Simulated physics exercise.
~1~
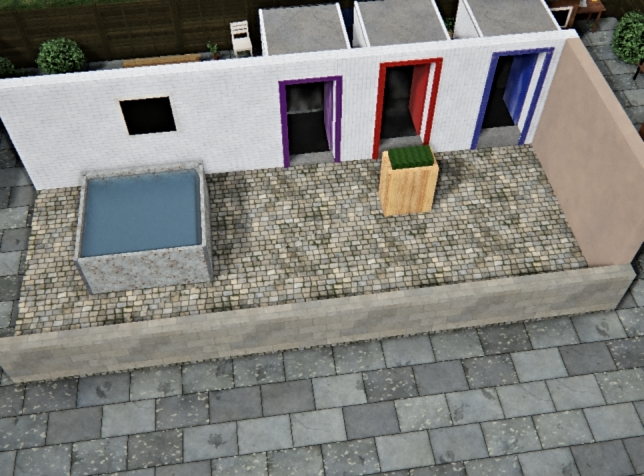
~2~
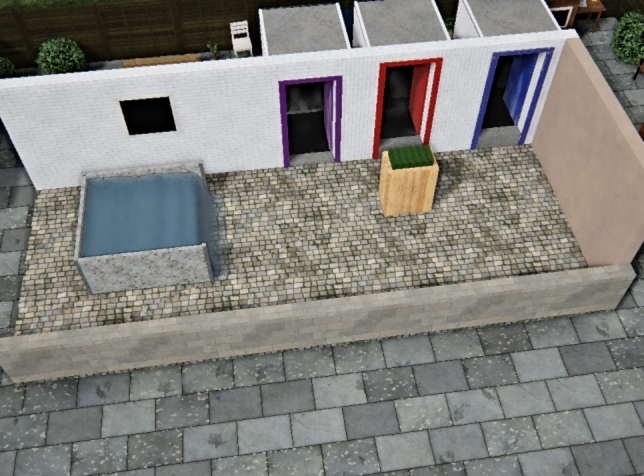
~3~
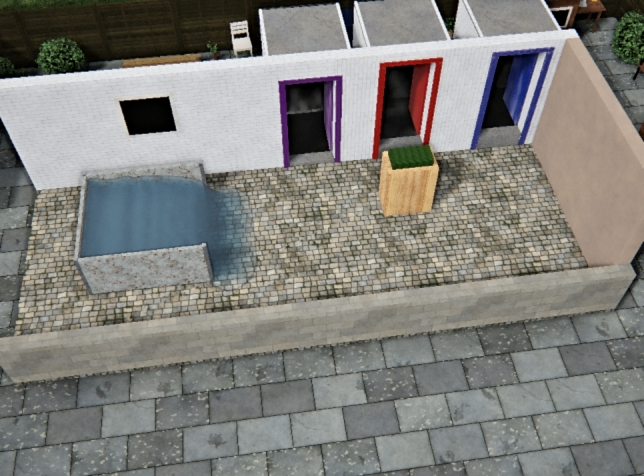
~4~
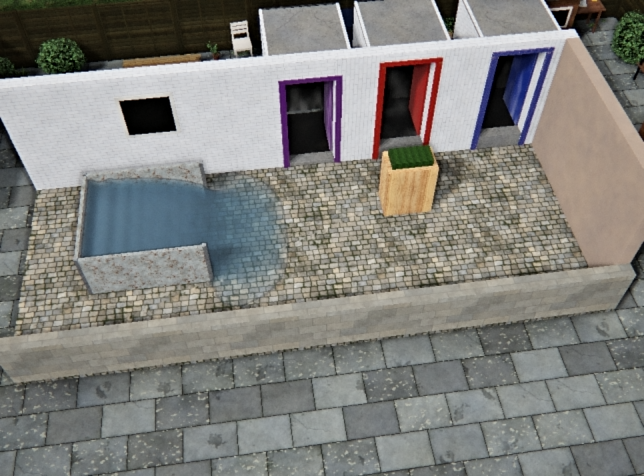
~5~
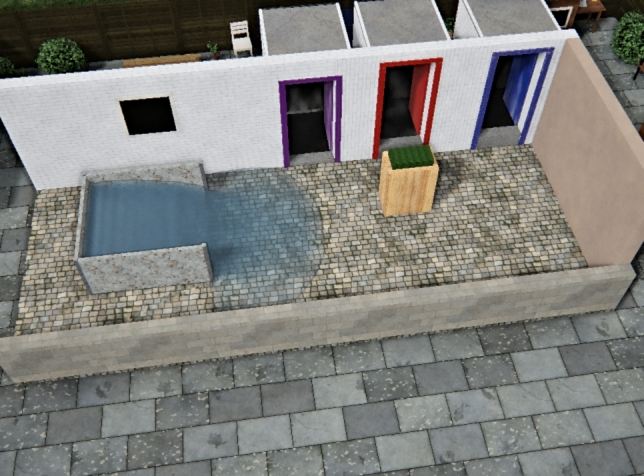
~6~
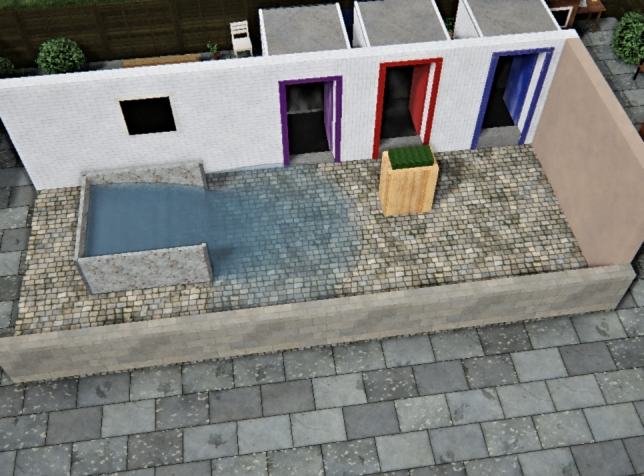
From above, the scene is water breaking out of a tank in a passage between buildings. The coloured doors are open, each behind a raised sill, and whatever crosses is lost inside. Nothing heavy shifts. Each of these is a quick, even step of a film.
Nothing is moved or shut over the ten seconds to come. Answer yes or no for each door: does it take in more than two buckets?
Blue door: No; red door: No; purple door: Yes.
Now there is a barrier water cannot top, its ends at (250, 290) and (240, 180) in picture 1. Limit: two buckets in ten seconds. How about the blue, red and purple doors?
Blue door: Stays within the limit; red door: Stays within the limit; purple door: Stays within the limit.
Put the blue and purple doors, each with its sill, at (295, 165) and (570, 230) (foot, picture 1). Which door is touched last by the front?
My pick is the purple door.
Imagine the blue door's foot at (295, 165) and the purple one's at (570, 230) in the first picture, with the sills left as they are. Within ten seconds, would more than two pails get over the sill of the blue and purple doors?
One by one: The blue one holds, the purple one takes more.
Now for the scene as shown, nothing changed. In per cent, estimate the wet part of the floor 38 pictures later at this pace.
It comes to roughly 70 in a hundred.
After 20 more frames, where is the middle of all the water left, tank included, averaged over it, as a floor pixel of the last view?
It's close to (405, 230).
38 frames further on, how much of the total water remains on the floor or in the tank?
I make it 98 per cent.
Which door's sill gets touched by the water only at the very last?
Looking at the pictures, the answer is the one in blue.
A moment on, water covers 55 % of the floor; the blue door not reached, the red door wet at the sill, nothing in, the purple door under two buckets in.
Next, water covers 70 % of the floor; the blue door wet at the sill, nothing in, the red door wet at the sill, nothing in, the purple door over two buckets in.
Then, water covers 75 % of the floor; the blue door wet at the sill, nothing in, the red door under two buckets in, the purple door over two buckets in.
Later, water covers 70 % of the floor; the blue door under two buckets in, the red door under two buckets in, the purple door over two buckets in.
In the end, water covers 90 % of the floor; the blue door under two buckets in, the red door under two buckets in, the purple door far over two buckets in.
